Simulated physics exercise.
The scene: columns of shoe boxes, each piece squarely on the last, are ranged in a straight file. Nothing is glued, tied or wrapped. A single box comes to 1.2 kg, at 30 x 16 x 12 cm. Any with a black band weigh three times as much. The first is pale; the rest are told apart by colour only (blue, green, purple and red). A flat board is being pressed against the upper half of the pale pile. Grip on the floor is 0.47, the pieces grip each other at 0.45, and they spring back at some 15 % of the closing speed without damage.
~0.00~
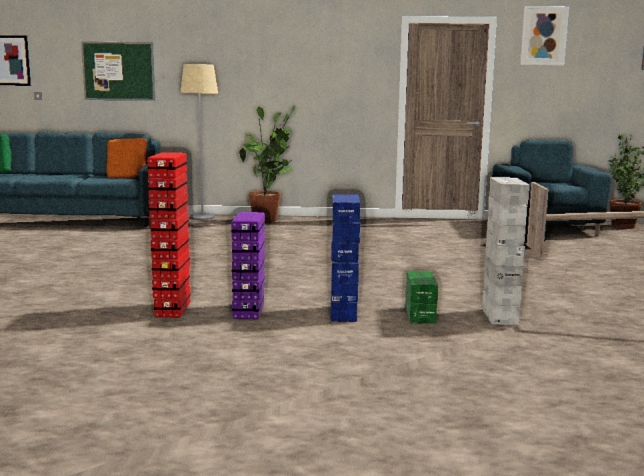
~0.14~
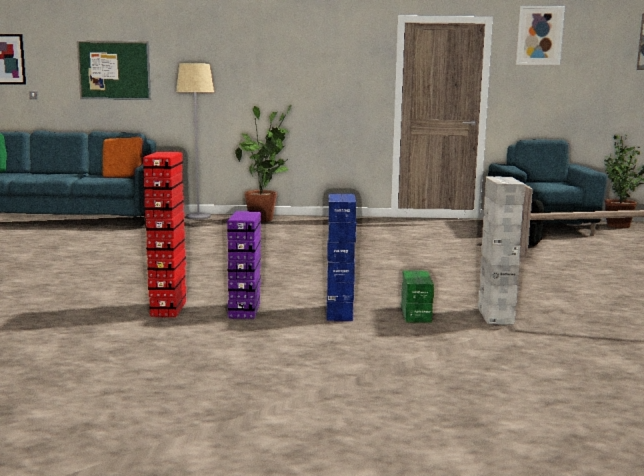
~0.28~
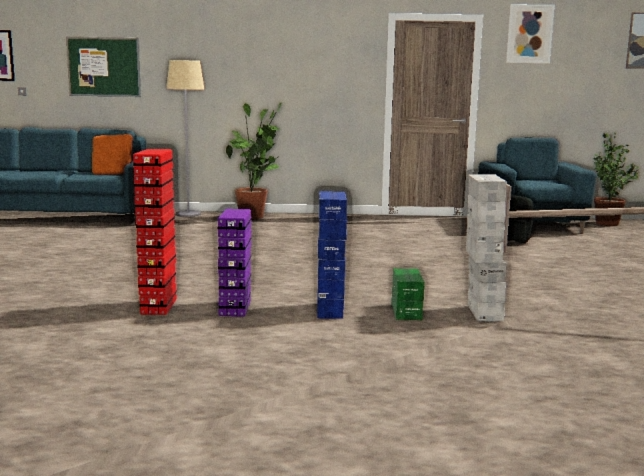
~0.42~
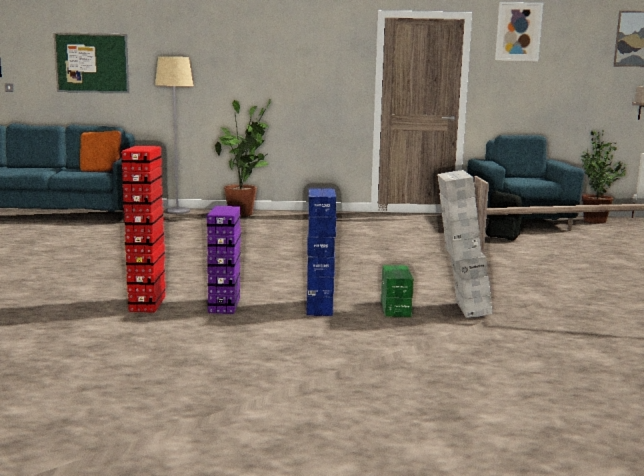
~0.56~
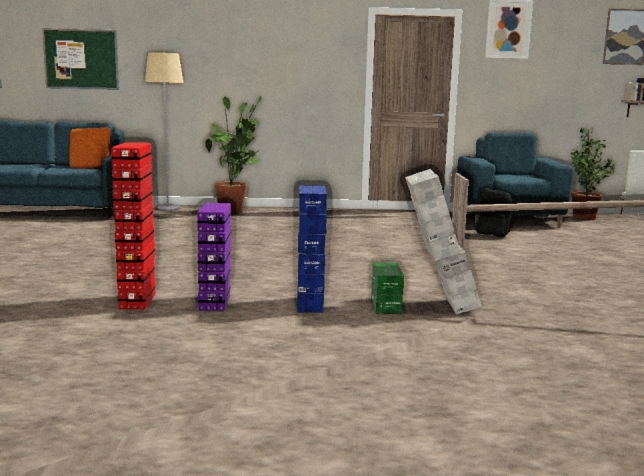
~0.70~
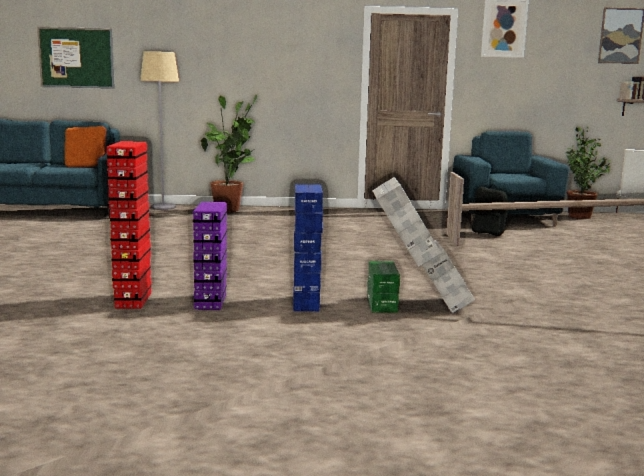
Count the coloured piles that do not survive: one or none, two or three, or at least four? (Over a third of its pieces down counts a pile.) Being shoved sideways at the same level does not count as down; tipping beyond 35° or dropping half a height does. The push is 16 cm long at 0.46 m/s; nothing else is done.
Piles wrecked: At most one.
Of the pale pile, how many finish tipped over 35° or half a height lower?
7 pale pieces.
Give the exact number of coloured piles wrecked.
0 of them.
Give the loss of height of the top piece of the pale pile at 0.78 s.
Roughly 20 cm.
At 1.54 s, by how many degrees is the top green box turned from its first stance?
About 0°.
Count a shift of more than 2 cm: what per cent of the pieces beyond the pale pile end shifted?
It is 20 per cent.
After 0.78 s, 7 of the pale pile down; none of the 21 other boxes down.
After 0.92 s, 7 of the pale pile down; none of the 21 other boxes down, 2 disturbed; top green box shifted 12 mm.
After 1.54 s, 7 of the pale pile down; none of the 21 other boxes down, 6 disturbed; top blue box leaning 4°.
At rest (2.9 s), 7 of the pale pile down; none of the 21 other boxes down, 5 disturbed; top green box unmoved; top blue box shifted 16 mm. No coloured pile is wrecked. As the last picture would show them, middles, top green box near (382, 277), top blue box near (306, 198).
